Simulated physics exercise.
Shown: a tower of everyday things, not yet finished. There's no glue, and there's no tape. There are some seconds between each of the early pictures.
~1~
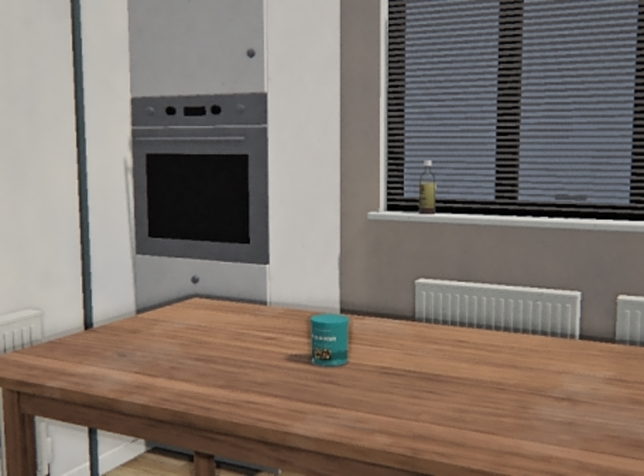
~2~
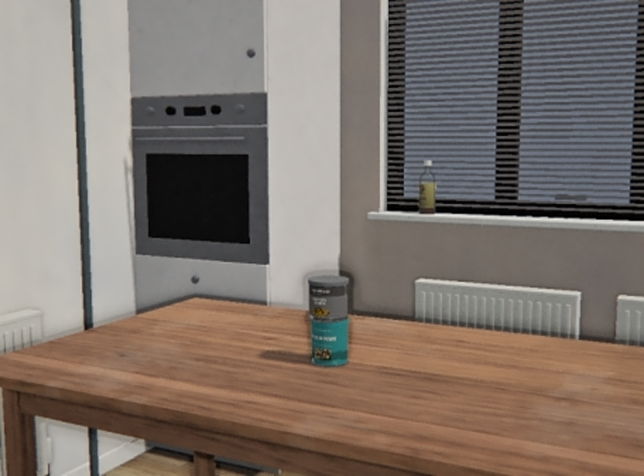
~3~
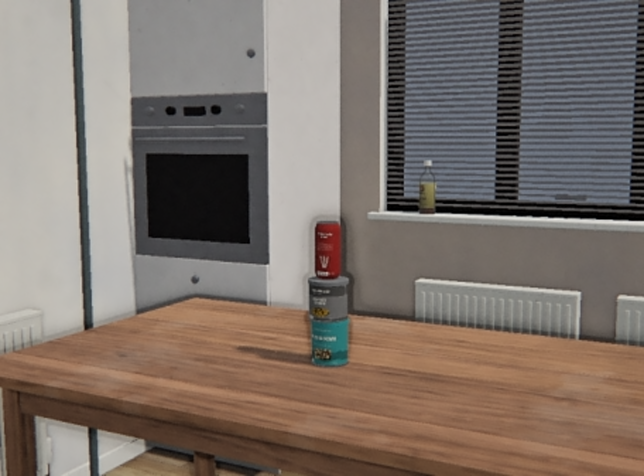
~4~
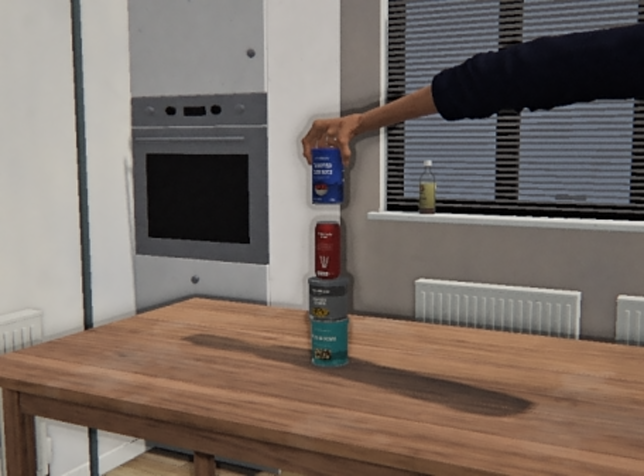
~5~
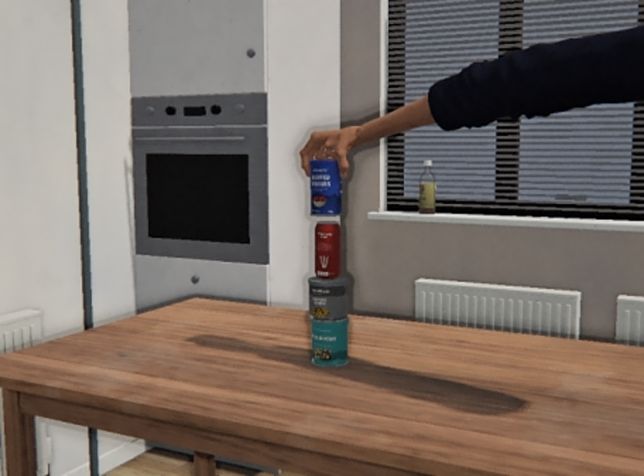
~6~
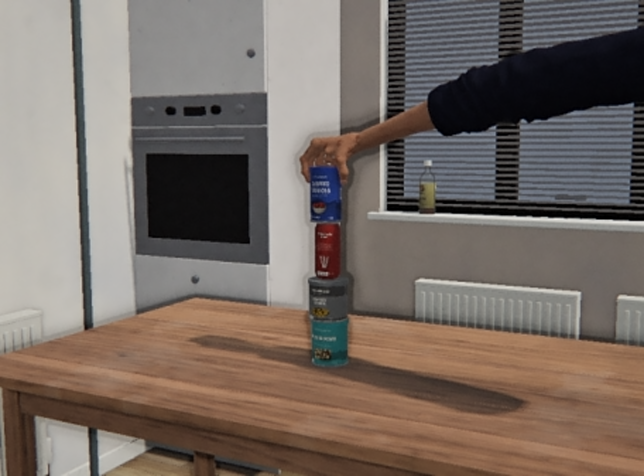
Kitchen table with a turquoise pot, grey pot and red can stacking up, then a hand lowering a blue tin on top.
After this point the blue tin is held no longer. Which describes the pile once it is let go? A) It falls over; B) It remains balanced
The answer is B.
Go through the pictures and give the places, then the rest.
In the first frame, the last thing is not in view yet.
In the second frame, the last thing is not in view yet; turquoise pot (330, 340).
In the third frame, the last thing is not in view yet; grey pot (328, 299).
In the fourth frame, still above its spot; blue tin (328, 176); red can (328, 250).
In the fifth frame, still above its spot; blue tin (326, 188); turquoise pot (330, 340).
In the sixth frame, in place under the hand; blue tin (326, 194); grey pot (328, 299).
Then, 0.20 s past the last view, nothing moves.
Then, 0.40 s past the last view, blue tin resting near (326, 195).
Finally, all 4 still in place. Final places as the last picture's camera would see them, blue tin near (326, 195). The pile keeps its balance.
